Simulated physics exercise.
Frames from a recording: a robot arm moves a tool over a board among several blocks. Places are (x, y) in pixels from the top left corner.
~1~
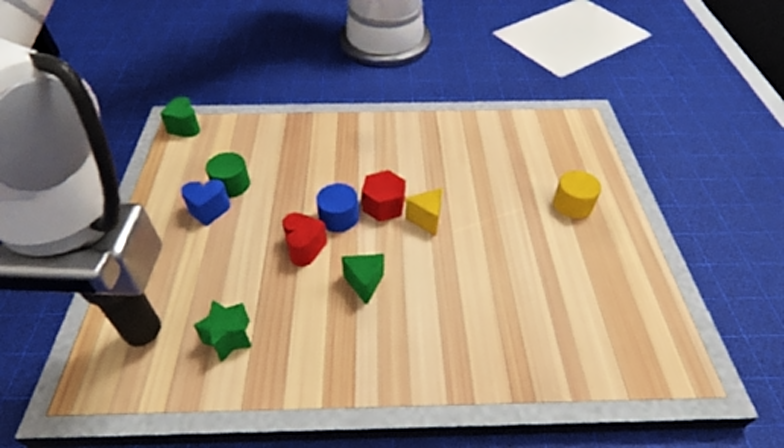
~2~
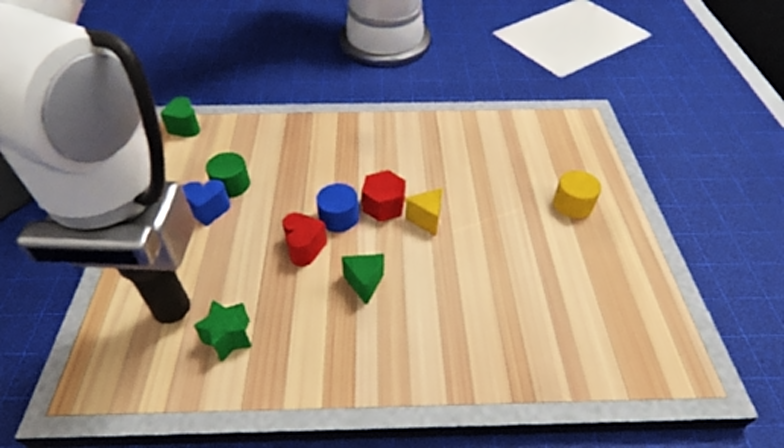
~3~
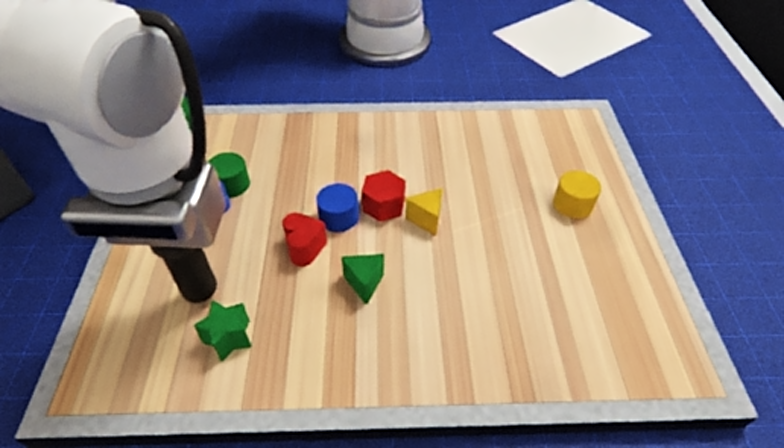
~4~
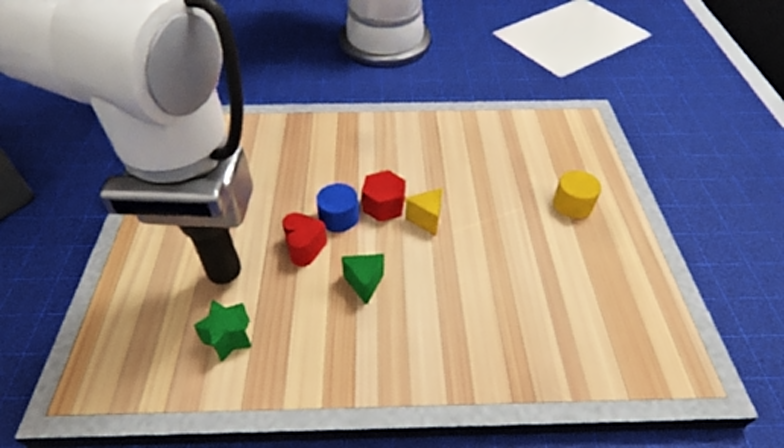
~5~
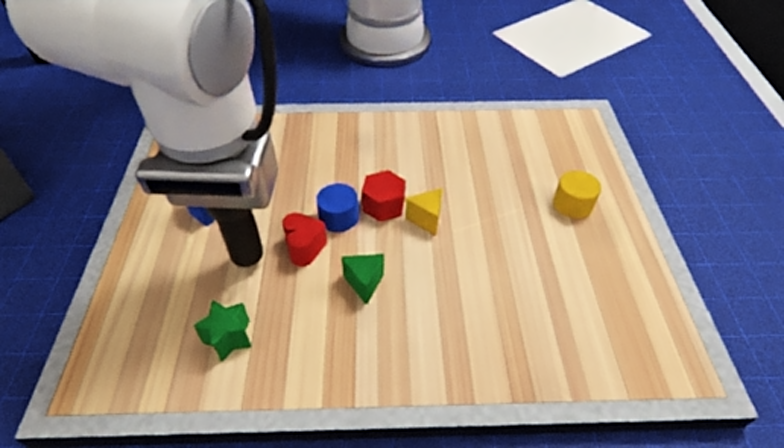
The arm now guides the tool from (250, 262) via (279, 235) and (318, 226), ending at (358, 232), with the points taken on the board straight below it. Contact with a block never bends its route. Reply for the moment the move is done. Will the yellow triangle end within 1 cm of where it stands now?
Going by the path, yes.
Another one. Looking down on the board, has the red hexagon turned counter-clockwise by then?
Final answer: No.
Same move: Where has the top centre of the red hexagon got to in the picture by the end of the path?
Roughly at (412, 173).
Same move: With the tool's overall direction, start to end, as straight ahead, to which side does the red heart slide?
Moves right.
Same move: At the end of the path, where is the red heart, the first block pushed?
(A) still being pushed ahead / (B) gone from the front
Answer: B.
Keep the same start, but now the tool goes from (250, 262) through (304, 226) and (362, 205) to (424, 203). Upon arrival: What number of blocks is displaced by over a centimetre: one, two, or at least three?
Three or more shift.
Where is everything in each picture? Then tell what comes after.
The first picture shows tip of the tool (143, 331), middles of tops, red heart (301, 228), blue disc (337, 197), red hexagon (384, 185), yellow triangle (429, 200).
The second picture shows tool (173, 309), nothing pushed.
The third picture shows tool (200, 290), nothing pushed.
The fourth picture shows tool (225, 272), nothing pushed.
The fifth picture shows tool (248, 255), red heart (301, 228), blue disc (337, 197), red hexagon (384, 185), yellow triangle (429, 200).
The first path, step by step. One third of the way, tool (279, 227); red heart (307, 226), turned 20° clockwise.
Two thirds of the way, tool (318, 220); red heart (324, 229), turned 90° clockwise; blue disc (351, 194); red hexagon (393, 182).
At the end, tool (358, 226); red heart (332, 234), turned 125° clockwise; blue disc (377, 189); red hexagon (412, 173), turned 30° clockwise; yellow triangle unmoved.
